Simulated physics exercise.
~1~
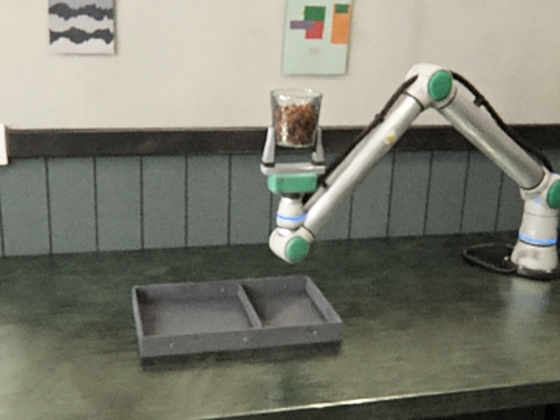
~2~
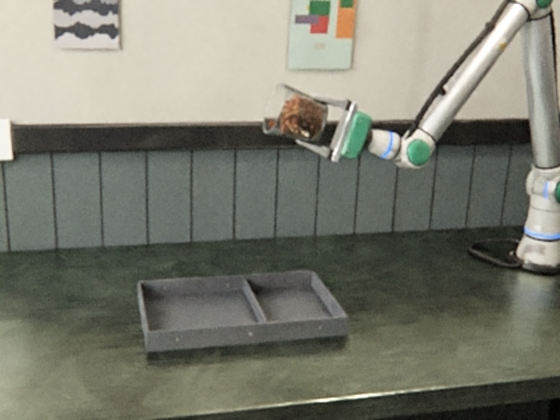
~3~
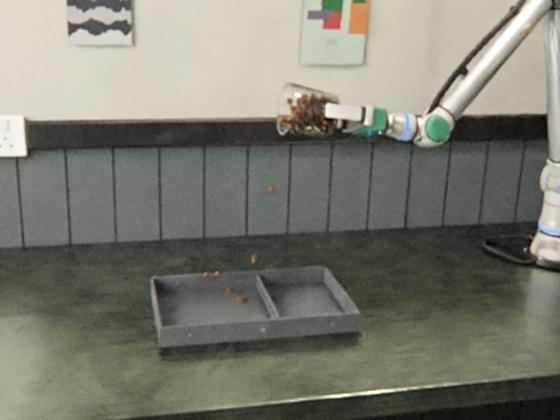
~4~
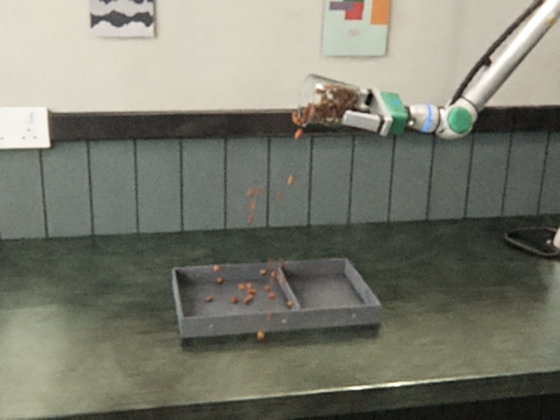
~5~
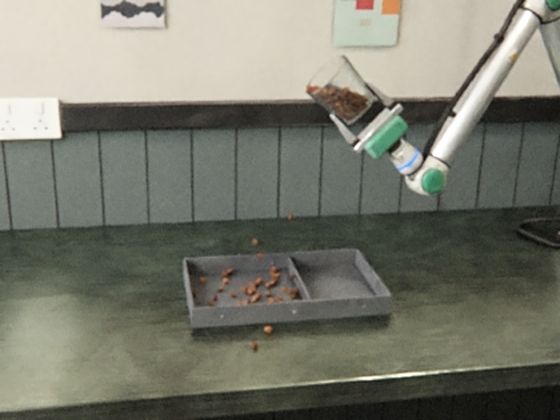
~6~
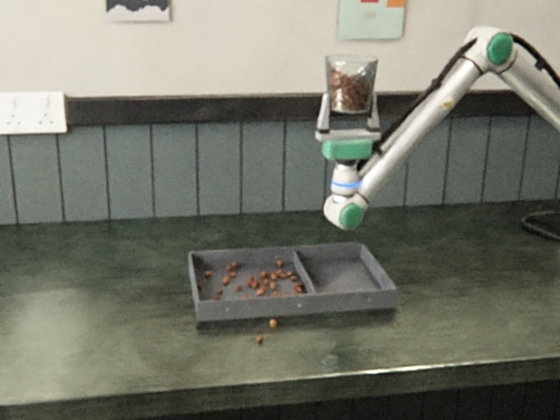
In the video, a robot arm holding a clear tumbler of brown pellets tips it sideways above a divided dark tray, and some pellets fall into the left section. The arm turns the tumbler upright, still partly full, with a couple of pellets lying on the table.
